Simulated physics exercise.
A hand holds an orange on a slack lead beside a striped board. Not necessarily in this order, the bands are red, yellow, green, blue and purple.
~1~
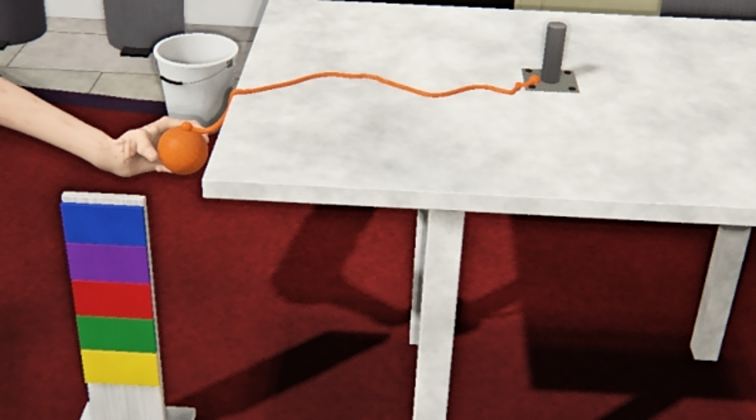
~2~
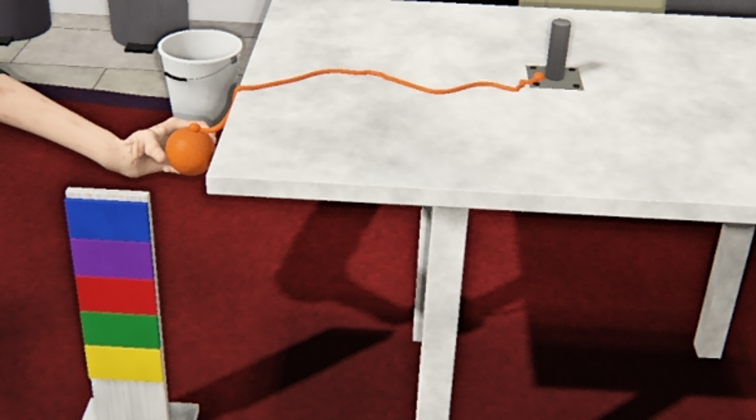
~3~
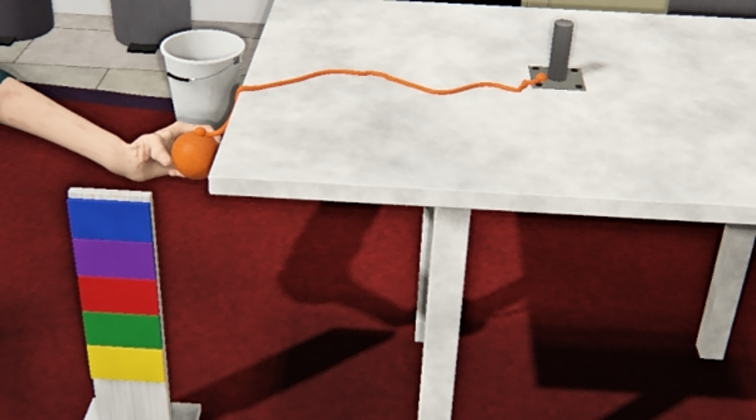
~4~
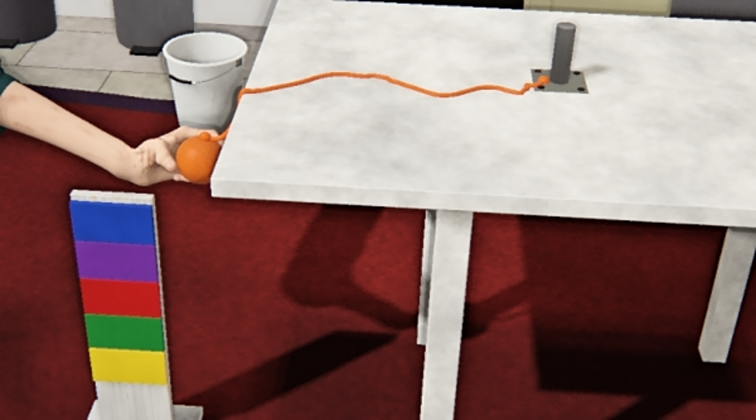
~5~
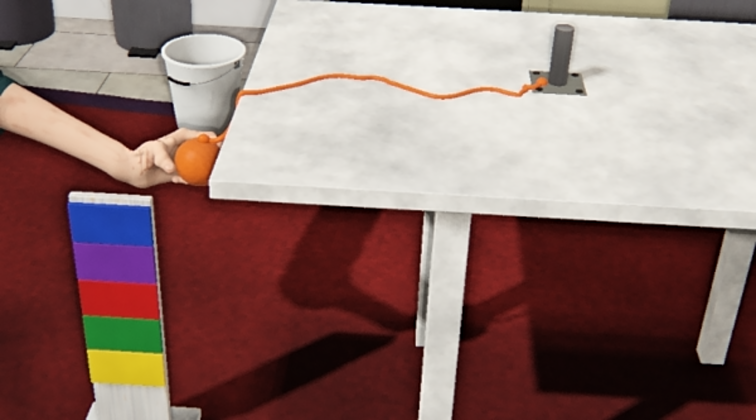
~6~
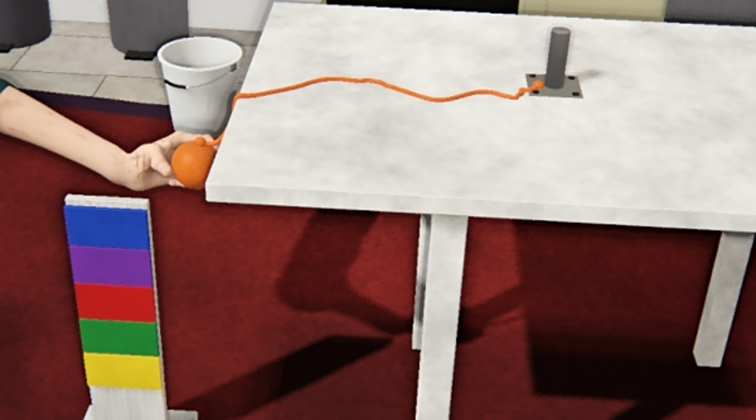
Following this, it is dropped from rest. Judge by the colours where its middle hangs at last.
Level with blue.
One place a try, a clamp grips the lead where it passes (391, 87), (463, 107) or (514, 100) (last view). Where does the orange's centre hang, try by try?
In order of the tries: About (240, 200), then (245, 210), then (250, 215).
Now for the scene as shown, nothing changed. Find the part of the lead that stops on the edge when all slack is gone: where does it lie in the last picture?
At (291, 88), roughly.
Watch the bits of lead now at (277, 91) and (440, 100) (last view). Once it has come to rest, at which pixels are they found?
First: (240, 108). Second: (408, 86).
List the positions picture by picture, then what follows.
The first frame shows orange (183, 150); blue (104, 226); purple (108, 264); red (112, 301); green (117, 336); yellow (120, 370).
The second frame shows orange (191, 151); lead through (523, 85) (460, 89) (387, 78) (317, 74) (249, 89).
The third frame shows orange (196, 155).
The fourth frame shows orange (201, 160); lead through (527, 89) (465, 92) (392, 81) (322, 77) (254, 92).
The fifth frame shows orange (200, 162).
The sixth frame shows orange (196, 165); lead through (522, 93) (460, 97) (387, 86) (317, 81) (249, 97).
Soon after, orange near (210, 231); level with blue.
After that, orange near (271, 219); level with blue.
And then, orange near (257, 228); level with blue.
In the end, orange near (250, 228); level with blue. Its centre hangs level with the blue band.
